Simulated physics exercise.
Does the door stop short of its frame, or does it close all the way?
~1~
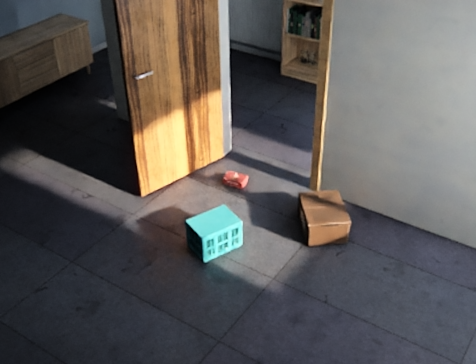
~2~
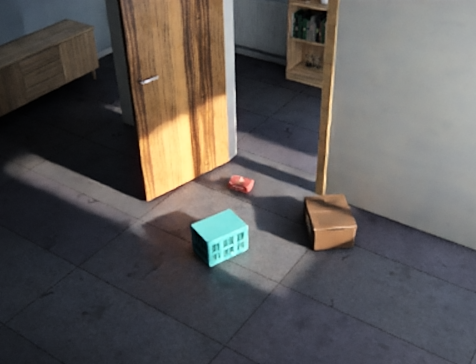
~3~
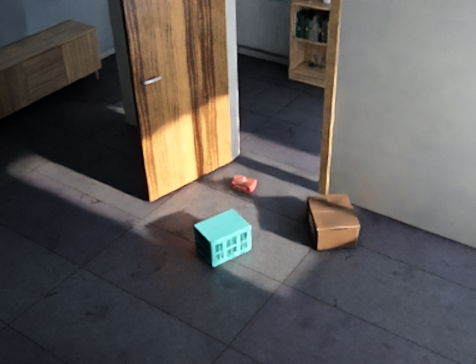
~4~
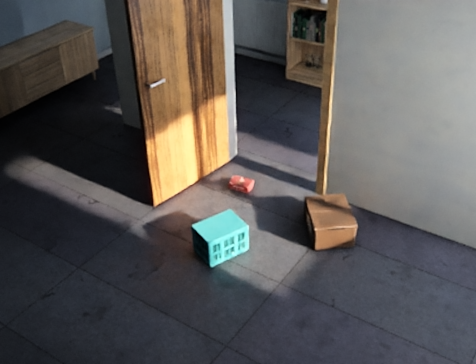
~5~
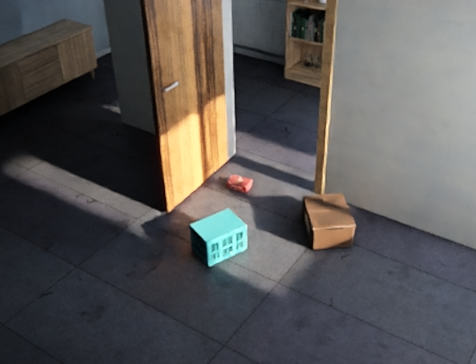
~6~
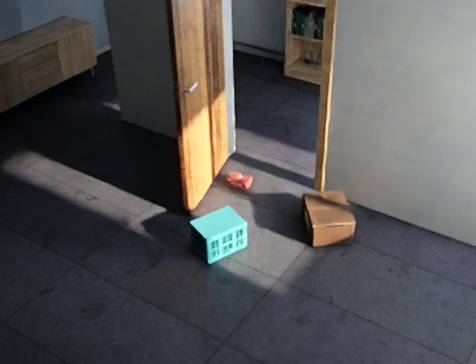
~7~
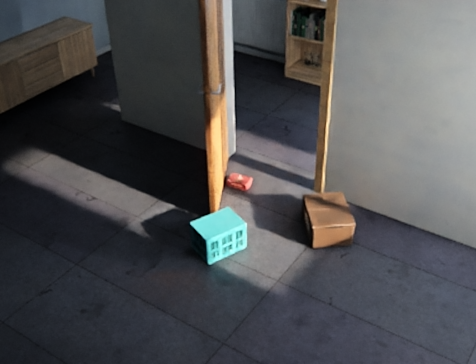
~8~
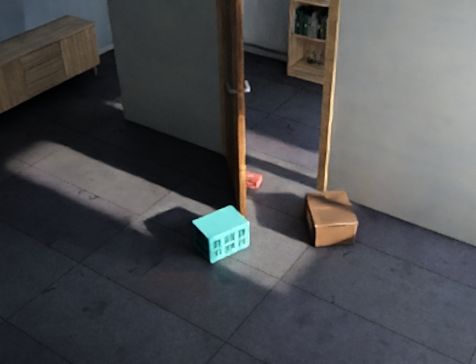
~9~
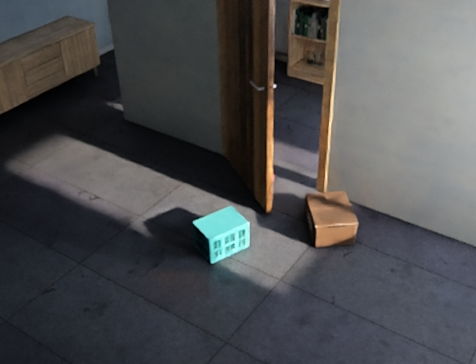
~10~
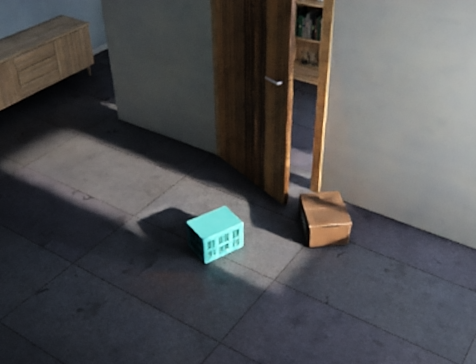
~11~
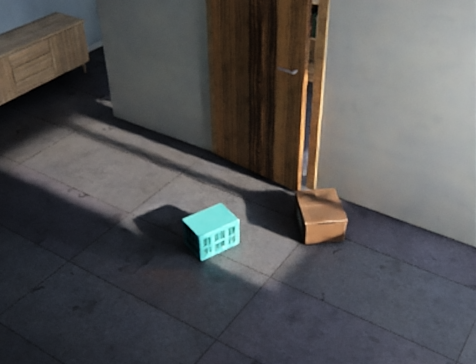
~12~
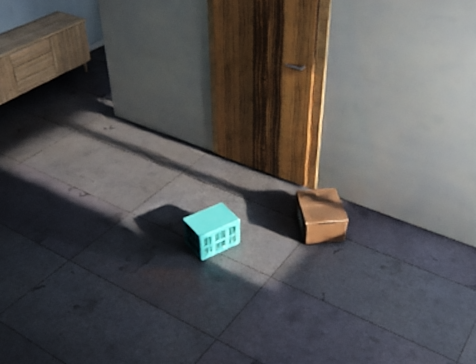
The door closes all the way. It swings past the crate and the tote and ends shut in its frame.
